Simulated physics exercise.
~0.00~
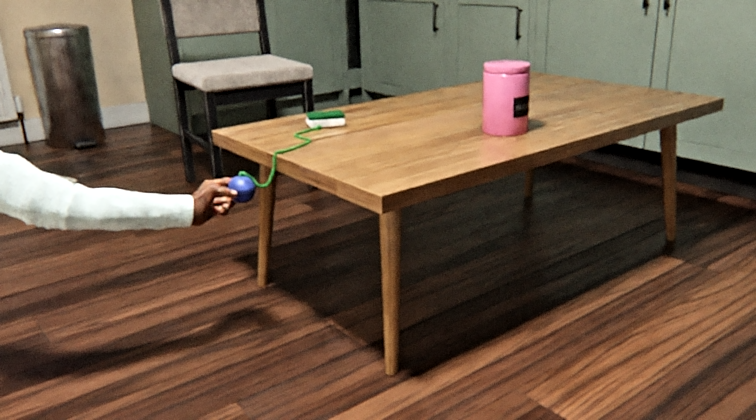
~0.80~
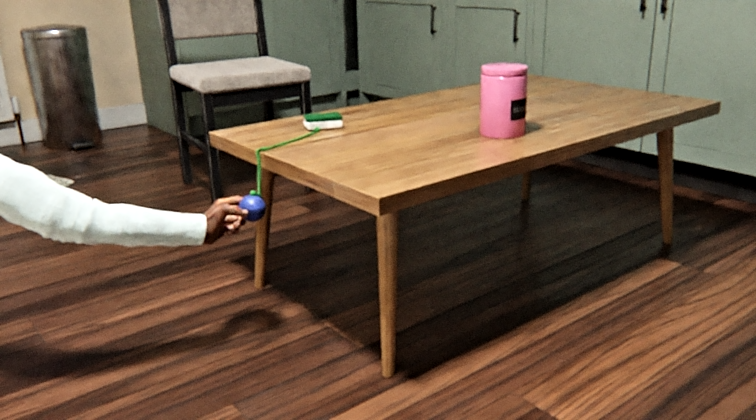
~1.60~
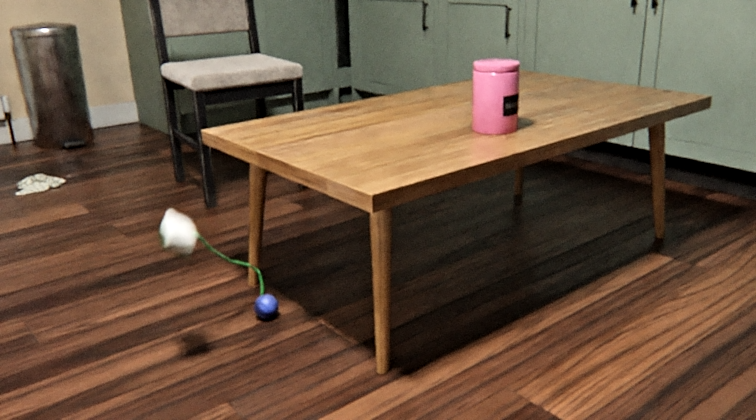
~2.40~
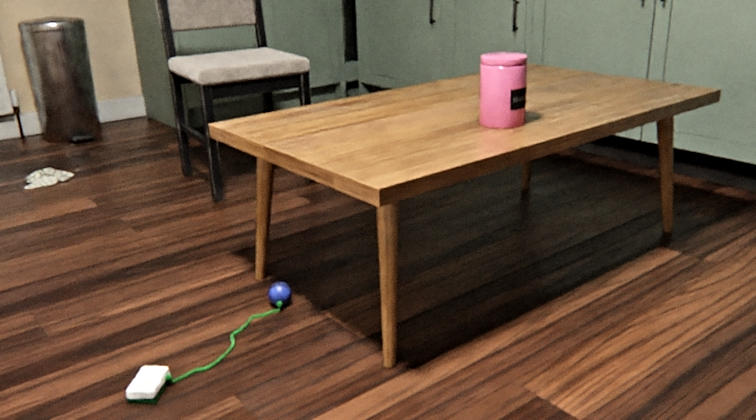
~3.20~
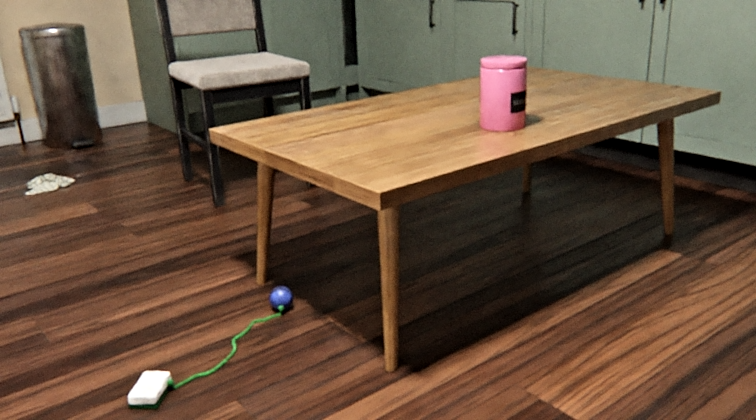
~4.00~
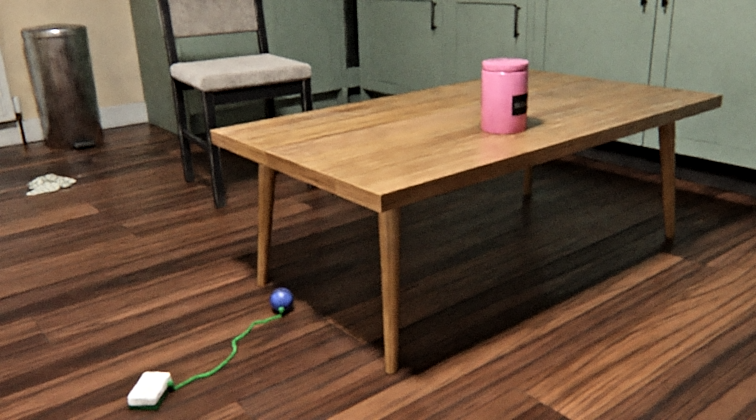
A blue ball hangs from a hand at the left end of a wooden table, tied to a green shoelace that runs up to a green and white sponge on the tabletop near a pink canister. The hand lowers slightly, drawing the lace straighter over the edge. Then the hand lets go and withdraws, and the ball drops to the floor while the sponge is dragged off the table and flips through the air to the left. The sponge lands white side up. It finally rests at lower left, the lace stretched toward the ball, with the canister still standing.
